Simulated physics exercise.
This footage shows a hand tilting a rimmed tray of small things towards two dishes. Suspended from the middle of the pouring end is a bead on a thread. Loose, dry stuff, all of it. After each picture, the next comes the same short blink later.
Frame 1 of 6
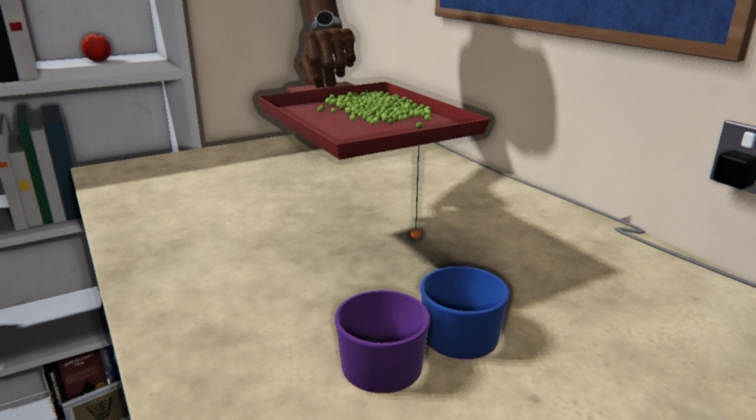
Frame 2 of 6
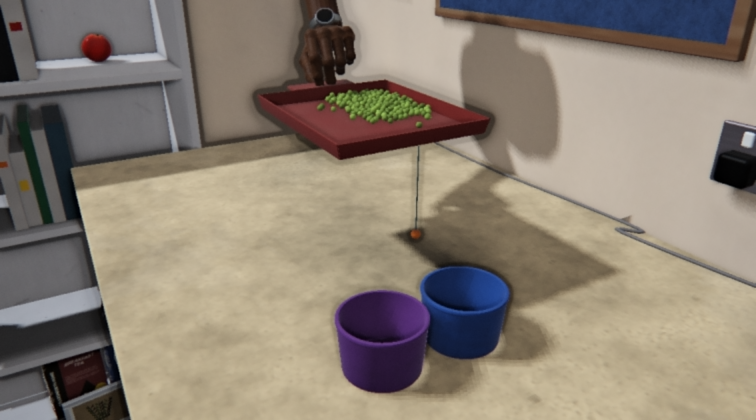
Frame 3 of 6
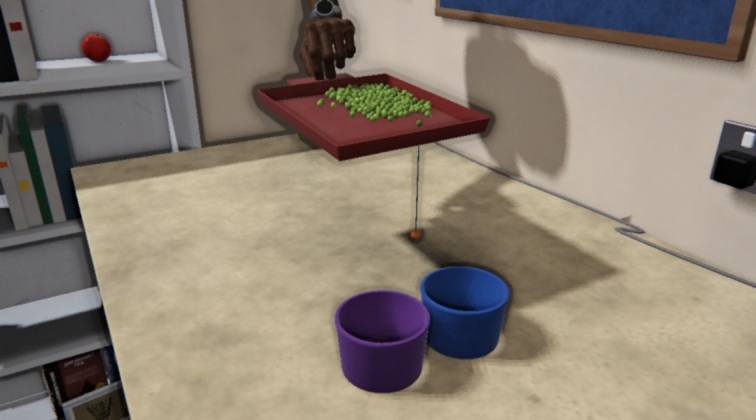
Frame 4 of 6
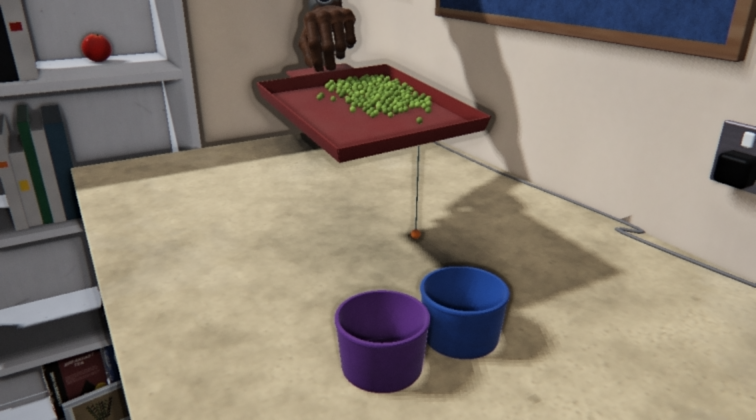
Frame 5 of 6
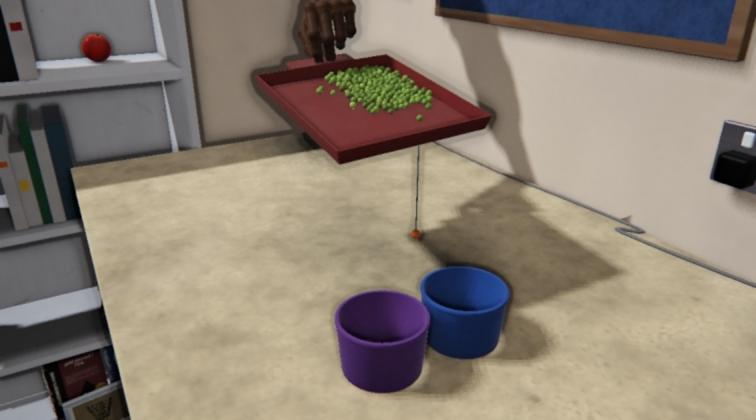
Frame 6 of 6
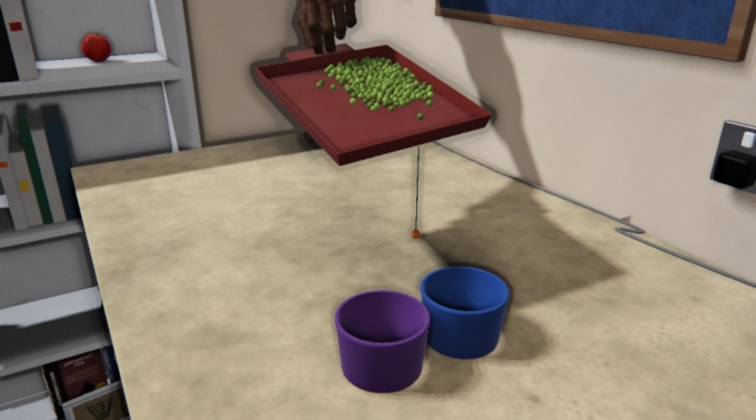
In this clip, a dark hand behind a red tray of green peas gradually raises its far side, tilting it slightly towards a purple dish and a blue dish, while a small orange bead hangs beneath on a thread.
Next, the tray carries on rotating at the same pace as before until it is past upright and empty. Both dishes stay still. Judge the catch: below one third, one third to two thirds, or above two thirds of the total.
The share caught is small, below one third.
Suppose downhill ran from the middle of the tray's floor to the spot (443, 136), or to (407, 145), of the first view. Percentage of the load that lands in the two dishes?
Roughly 0 % in the first case and 10 % in the second.
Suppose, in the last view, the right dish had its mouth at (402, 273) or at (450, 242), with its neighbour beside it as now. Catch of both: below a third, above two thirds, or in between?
In turn: In the middle band; between a third and two thirds.
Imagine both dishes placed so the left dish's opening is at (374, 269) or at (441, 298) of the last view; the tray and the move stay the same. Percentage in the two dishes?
Approximately 80 percent, followed by approximately 0 percent.
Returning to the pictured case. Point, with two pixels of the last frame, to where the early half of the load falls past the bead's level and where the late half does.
It goes through near (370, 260) first, then near (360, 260).
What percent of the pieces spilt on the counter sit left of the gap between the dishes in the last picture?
It comes to 90 per cent or so.
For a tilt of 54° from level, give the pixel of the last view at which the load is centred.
Near the pixel (382, 139).
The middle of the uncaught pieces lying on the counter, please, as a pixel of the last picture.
Around (360, 322).
Shortly afterwards, tray tipped steeply; all but a few on the tray; a little outside both; only a few in the air.
Next, tray tipped right over; the bulk on the tray; only a few in the left dish; a little outside both; a little in the air.
Some moments later, tray tipped past a quarter turn; a little in the left dish; only a few in the right dish; all but a few outside both.
In the end, tray tipped past a quarter turn; only a few in the left dish; only a few in the right dish; all but a few outside both.
